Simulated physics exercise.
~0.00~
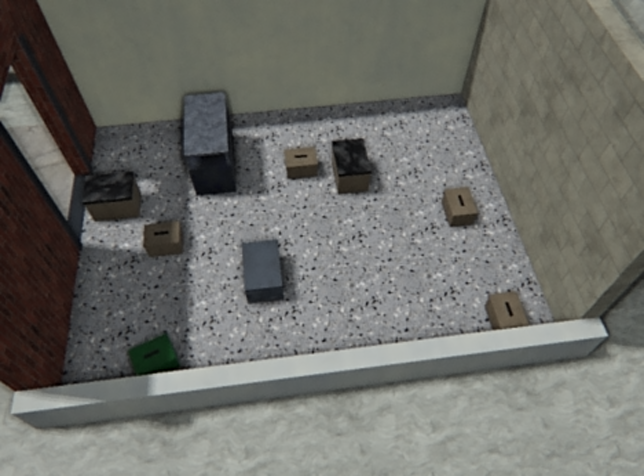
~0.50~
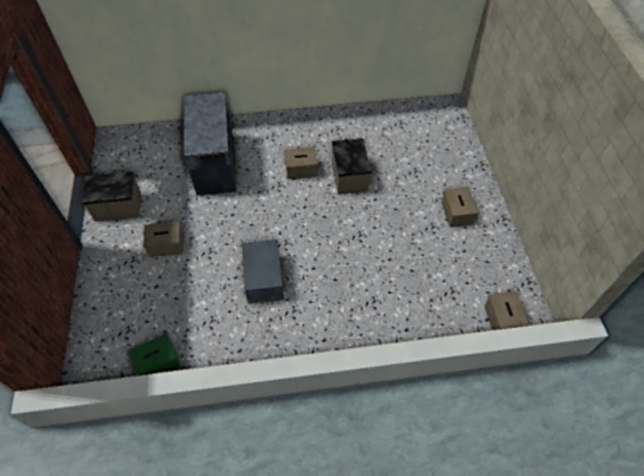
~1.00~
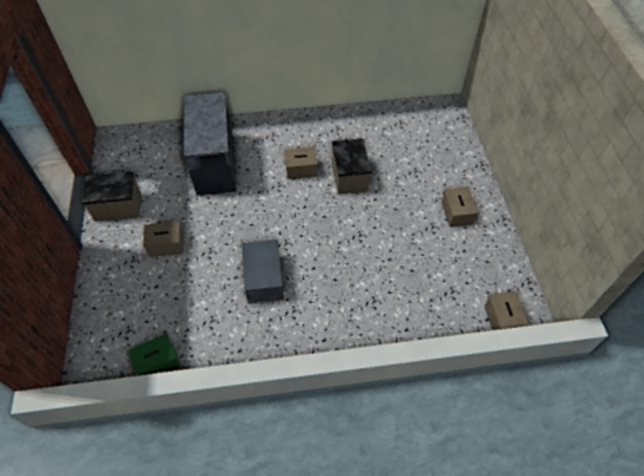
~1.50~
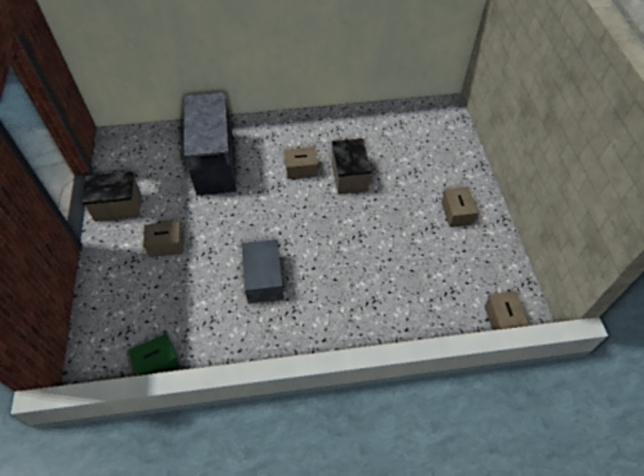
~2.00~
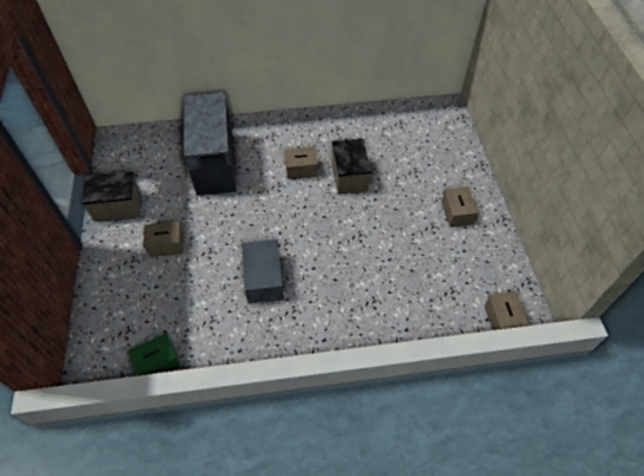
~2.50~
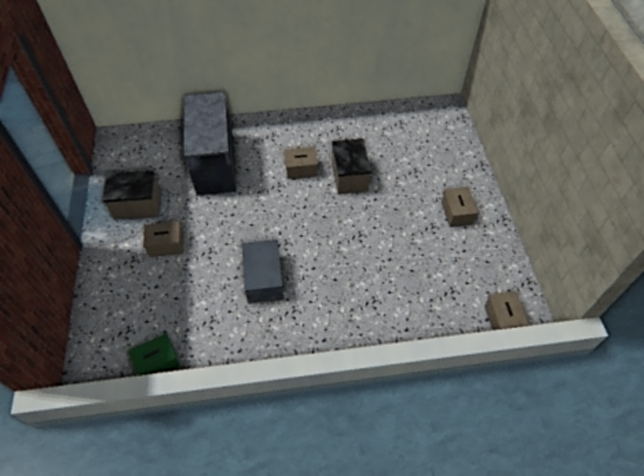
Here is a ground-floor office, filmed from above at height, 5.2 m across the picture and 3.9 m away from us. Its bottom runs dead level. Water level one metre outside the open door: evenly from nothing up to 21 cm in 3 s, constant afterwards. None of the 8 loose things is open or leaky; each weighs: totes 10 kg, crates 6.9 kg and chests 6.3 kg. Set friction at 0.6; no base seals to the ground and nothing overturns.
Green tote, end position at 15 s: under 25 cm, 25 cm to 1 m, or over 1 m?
Under 25 cm.
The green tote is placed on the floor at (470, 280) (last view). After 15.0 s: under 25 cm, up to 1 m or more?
What happens is it gets pushed a long way.
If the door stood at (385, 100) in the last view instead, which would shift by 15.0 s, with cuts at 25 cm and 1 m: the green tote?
With that change, the green tote is swept well off.
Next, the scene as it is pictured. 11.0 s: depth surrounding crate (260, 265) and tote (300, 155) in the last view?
Around 11 cm and 3 cm.
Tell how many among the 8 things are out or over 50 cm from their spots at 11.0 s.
By that time the total stands at 3.
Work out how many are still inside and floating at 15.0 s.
Total: 5.
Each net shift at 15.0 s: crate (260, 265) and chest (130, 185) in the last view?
Respectively 300 and 350 centimetres.
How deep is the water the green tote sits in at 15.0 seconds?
7 cm or so.
After 3.5 s the green tote is near (152, 354), 0.0 m from its start, aground; 1 afloat.
After 6.8 s the green tote is near (152, 354), 0.0 m from its start, aground; 0 afloat.
After 11.0 s the green tote is near (152, 354), 0.0 m from its start, aground; 4 afloat.
After 15.0 s the green tote is near (152, 354), 0.0 m from its start, aground; 5 afloat.
